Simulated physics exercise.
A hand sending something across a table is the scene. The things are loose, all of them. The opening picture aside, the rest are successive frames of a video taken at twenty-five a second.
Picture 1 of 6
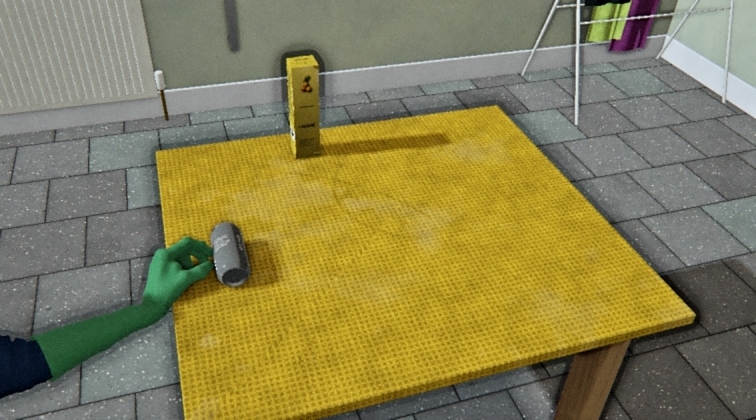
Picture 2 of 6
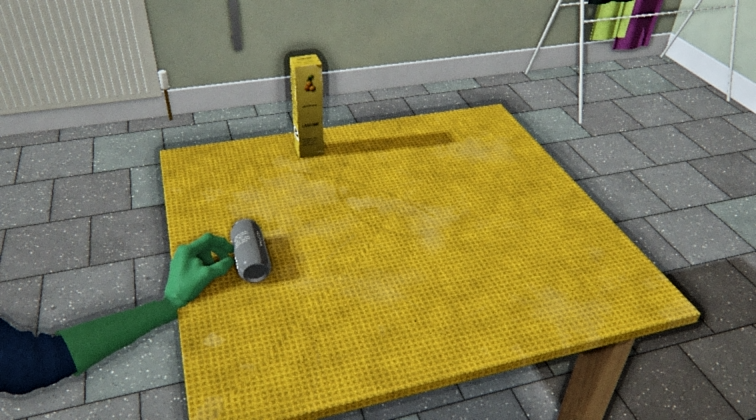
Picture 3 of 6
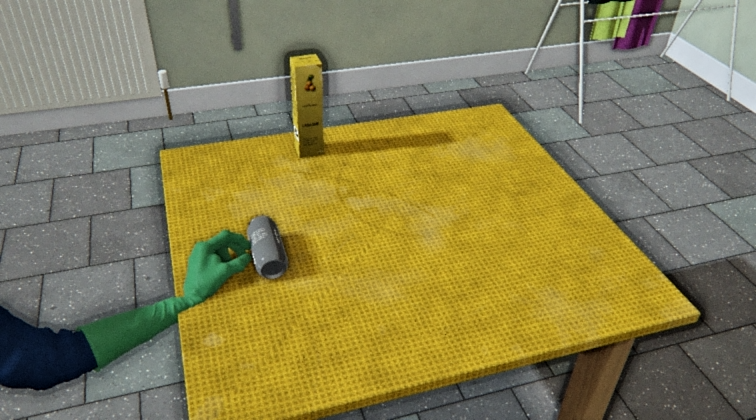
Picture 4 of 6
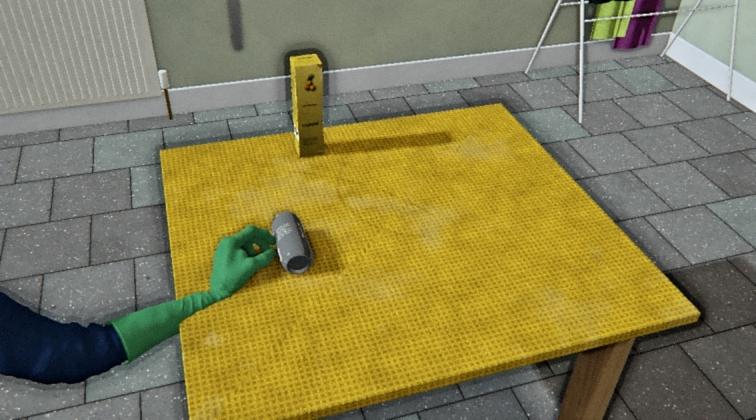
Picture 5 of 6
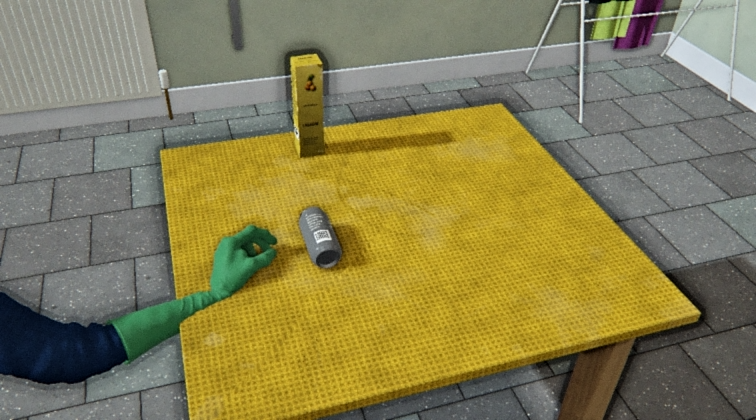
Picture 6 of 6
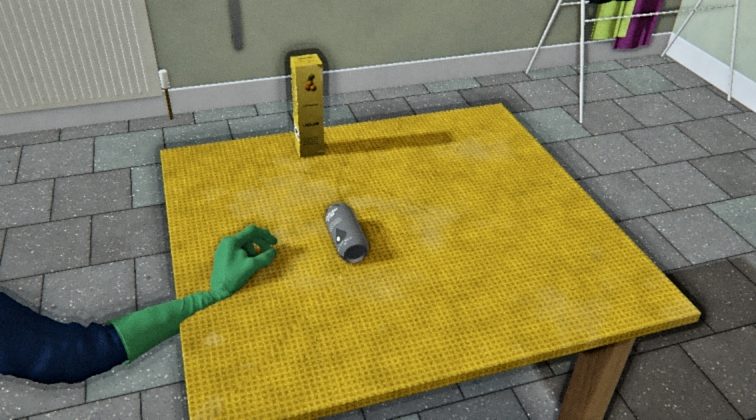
A green-gloved hand with a dark blue sleeve reaches in from the left over a yellow, grid-textured table, seen from above at an angle in a grey-tiled room. A grey can lies by its fingers, and a tall yellow box stands near the back edge. The hand pushes the can rightward, then stays still as the can rolls on alone, while the view shifts very slightly early on.
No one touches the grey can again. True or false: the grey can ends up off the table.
True.
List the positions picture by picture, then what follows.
The first frame shows under the hand; grey can (230, 254).
The second frame shows under the hand; grey can (250, 250).
The third frame shows under the hand; grey can (267, 247).
The fourth frame shows grey can (292, 242).
The fifth frame shows grey can (319, 237) rolled about its own width.
The sixth frame shows grey can (346, 232) rolled well along.
Then, 0.40 s after the last picture, grey can rolled well along near (566, 192).
Then, 0.90 s after the last picture, grey can now off the table.
By the end, off the table, grey can.
